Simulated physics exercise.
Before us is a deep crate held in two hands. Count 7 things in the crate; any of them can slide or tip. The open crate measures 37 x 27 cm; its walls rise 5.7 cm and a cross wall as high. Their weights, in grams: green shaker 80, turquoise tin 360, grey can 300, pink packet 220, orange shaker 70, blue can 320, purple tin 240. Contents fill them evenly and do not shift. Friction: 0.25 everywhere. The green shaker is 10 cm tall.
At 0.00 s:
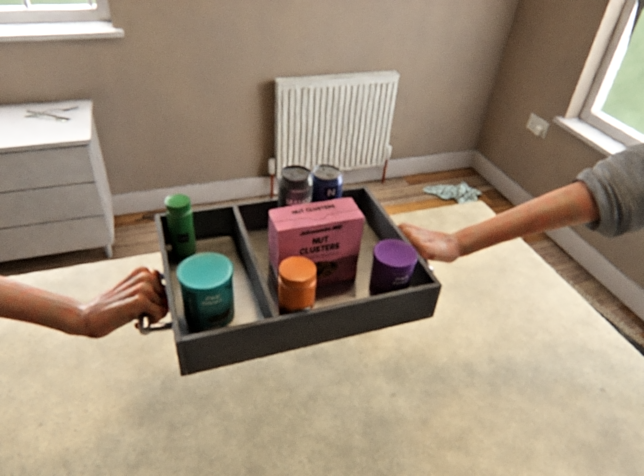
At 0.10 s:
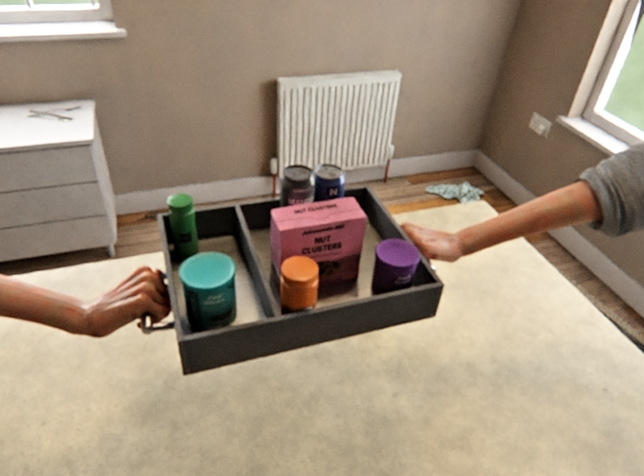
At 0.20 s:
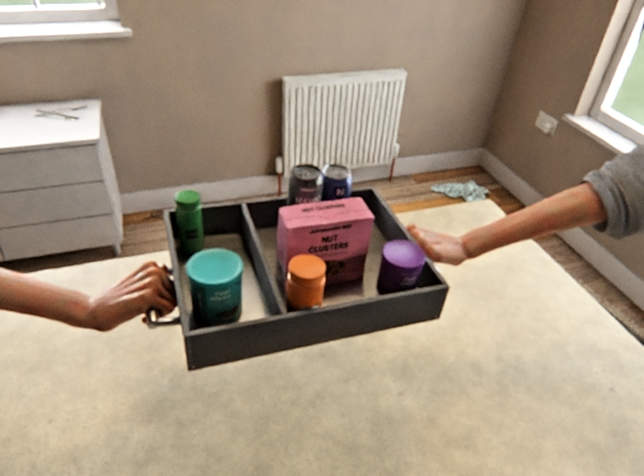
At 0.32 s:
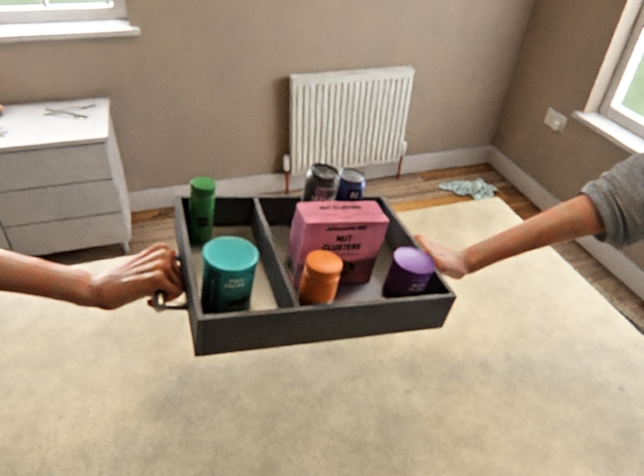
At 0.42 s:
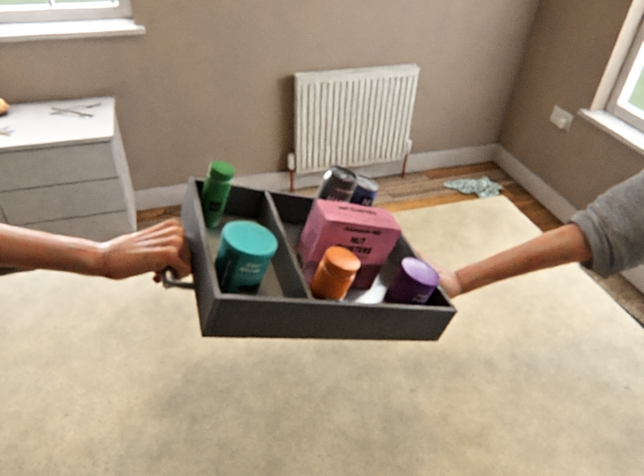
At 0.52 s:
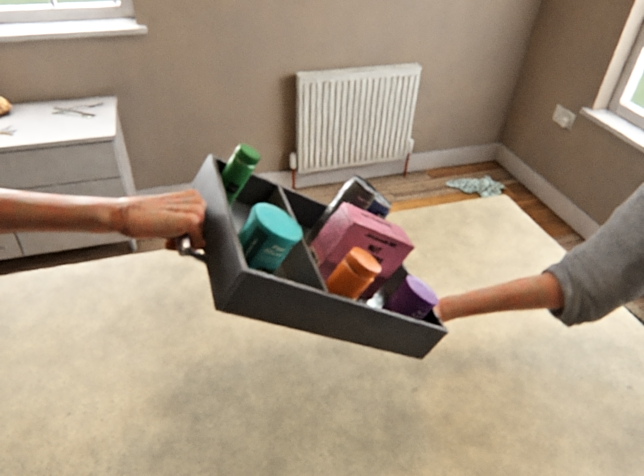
Two hands held a dark divided crate of colourful tins, shakers, cans and a pink packet level above a pale surface, then tilted it steeply, lowering the right side and raising the left.
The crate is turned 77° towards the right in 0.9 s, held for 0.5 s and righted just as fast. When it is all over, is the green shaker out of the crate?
The green shaker remains in the crate.
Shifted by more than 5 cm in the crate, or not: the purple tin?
The purple tin keeps its place.
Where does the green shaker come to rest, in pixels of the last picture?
Near (246, 214).
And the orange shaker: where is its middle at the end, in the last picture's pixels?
Near (399, 277).
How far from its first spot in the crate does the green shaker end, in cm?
About 7 cm.
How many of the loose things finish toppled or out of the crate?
2 of them.
By 0.92 s, tip 76°, right side down; grey can now out of the crate; green shaker 7 cm from its spot near (311, 184); blue can rocked 54° off its seat.
By 1.92 s, tip 43°, right side down; blue can now out of the crate; green shaker 7 cm from its spot near (279, 188); orange shaker 12 cm from its spot.
When it is over (2.9 s), out of the crate, grey can and blue can; not toppled but over 5 cm from the start, green shaker, pink packet and orange shaker; the other 2 within 5 cm of the start. In the last view, green shaker near (246, 214).
